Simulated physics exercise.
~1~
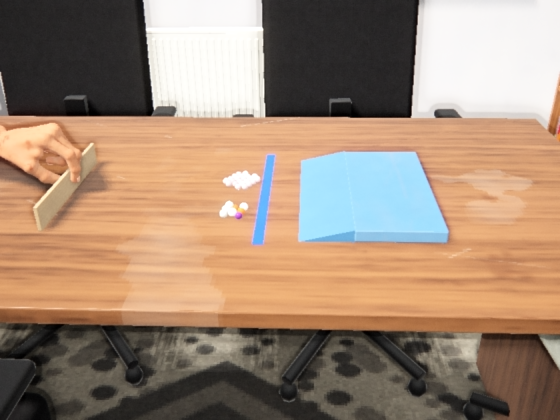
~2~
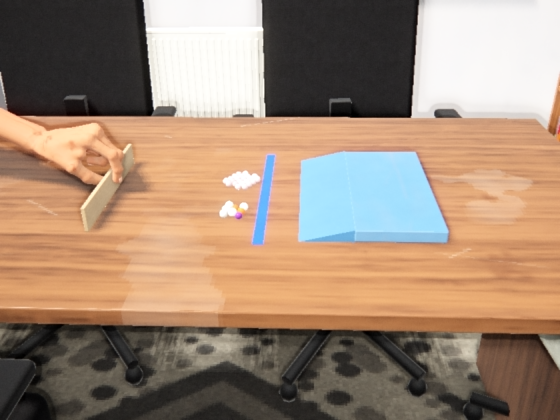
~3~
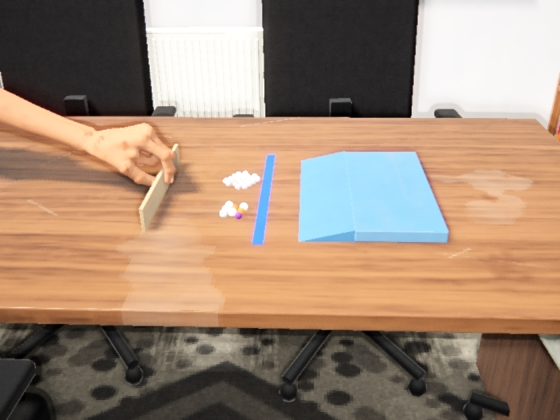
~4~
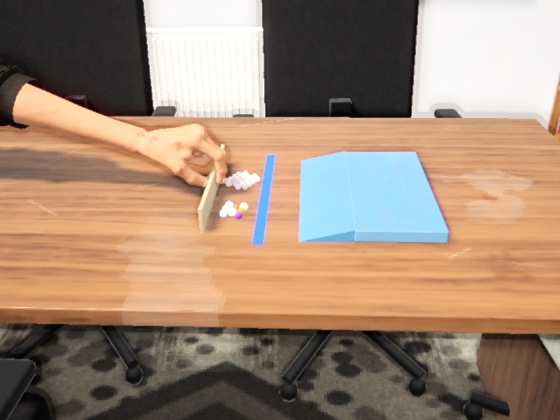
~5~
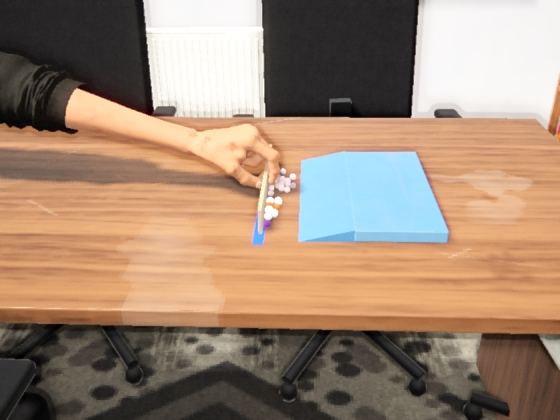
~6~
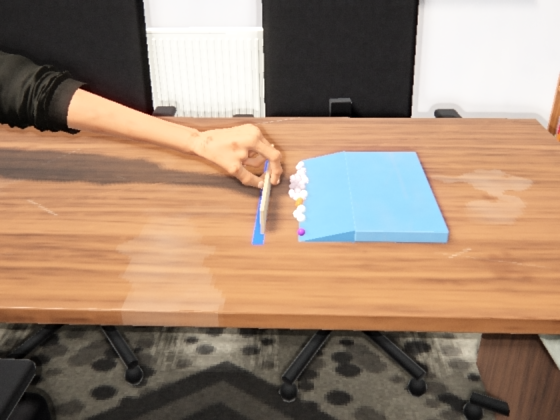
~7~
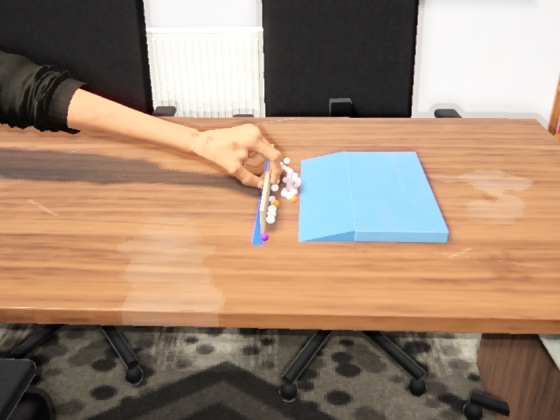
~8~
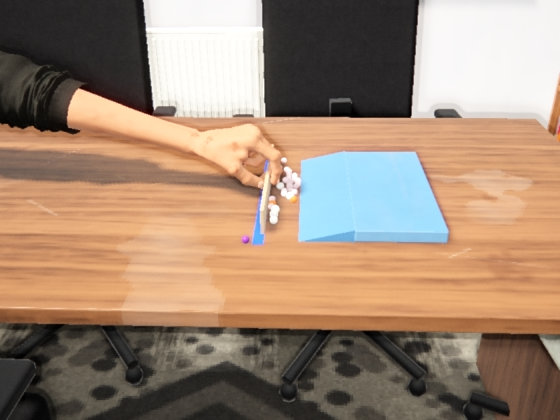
On a wooden table, a hand slid an upright piece of card right to a blue tape line, knocking two clusters of small beads toward a light blue ramp, where some touched its sloping edge before they all rolled back and stayed off it.
